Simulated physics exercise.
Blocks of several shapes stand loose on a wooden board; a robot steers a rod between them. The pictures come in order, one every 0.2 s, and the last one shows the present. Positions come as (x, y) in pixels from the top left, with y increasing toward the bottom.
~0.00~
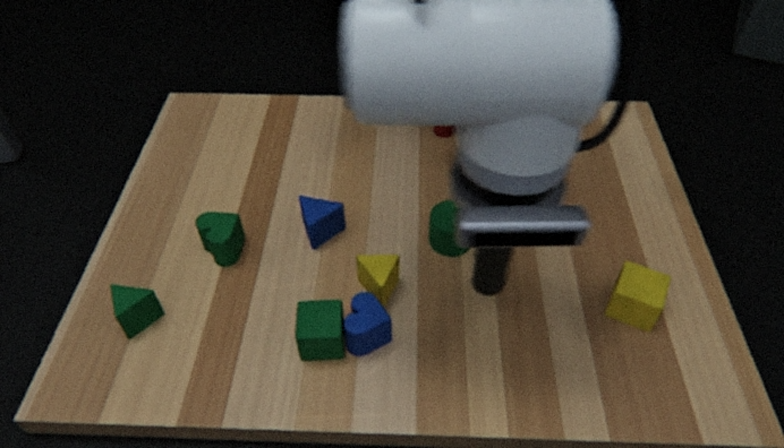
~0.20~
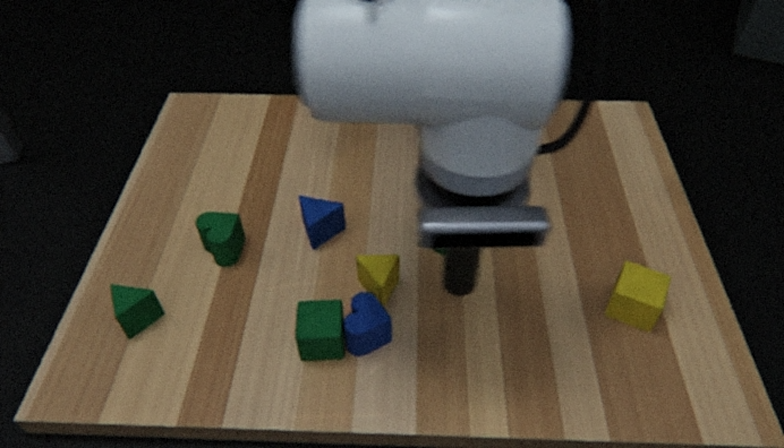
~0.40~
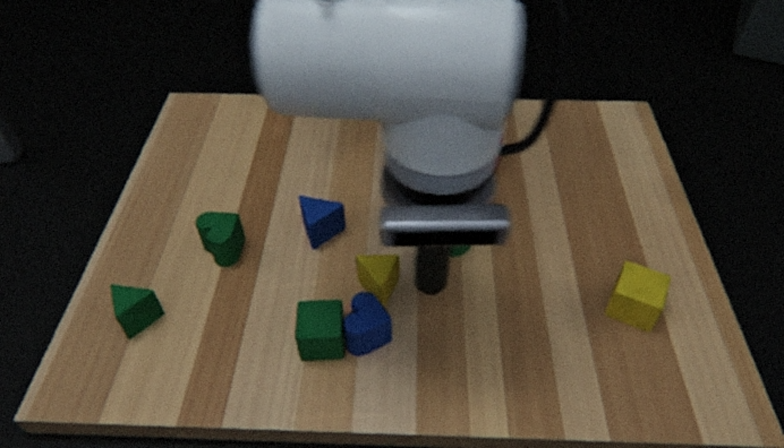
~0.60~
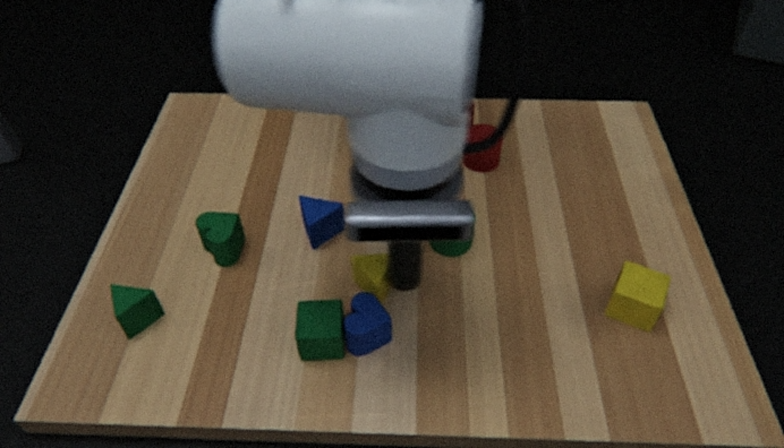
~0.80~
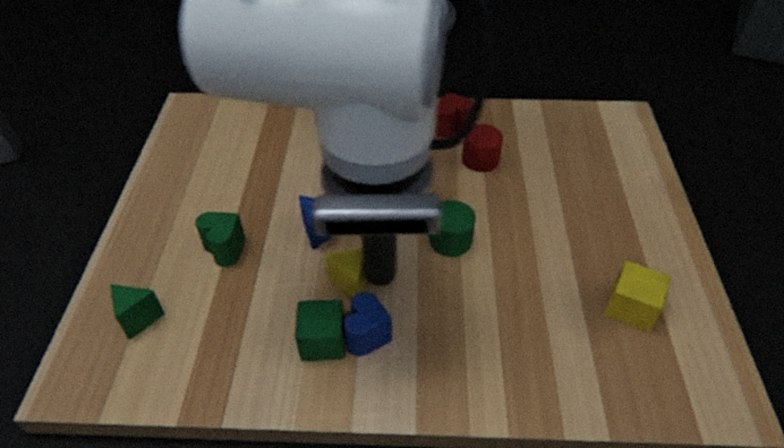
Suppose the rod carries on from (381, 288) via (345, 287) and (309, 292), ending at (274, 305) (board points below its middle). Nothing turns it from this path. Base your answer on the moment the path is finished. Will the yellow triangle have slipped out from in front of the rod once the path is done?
Yes - that is the case.
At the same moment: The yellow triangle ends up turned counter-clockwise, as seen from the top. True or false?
The claim does not hold.
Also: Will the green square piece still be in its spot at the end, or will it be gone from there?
The block in question stays where it was by the end.
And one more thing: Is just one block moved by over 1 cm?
Going by the path, yes.
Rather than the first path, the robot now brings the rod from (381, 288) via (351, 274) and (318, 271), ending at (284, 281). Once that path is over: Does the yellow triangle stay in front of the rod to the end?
I'd say yes.
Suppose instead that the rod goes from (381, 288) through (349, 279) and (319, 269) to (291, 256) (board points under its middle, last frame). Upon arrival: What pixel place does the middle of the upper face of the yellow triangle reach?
The yellow triangle ends near (259, 244).
On the path given first. One third of the way, rod (343, 273); yellow triangle (313, 257).
Two thirds of the way, rod (306, 279); yellow triangle (279, 257), turned 25° clockwise.
At the end, rod (271, 292); green square piece still; yellow triangle (265, 257), turned 50° clockwise; blue heart-shaped block still.
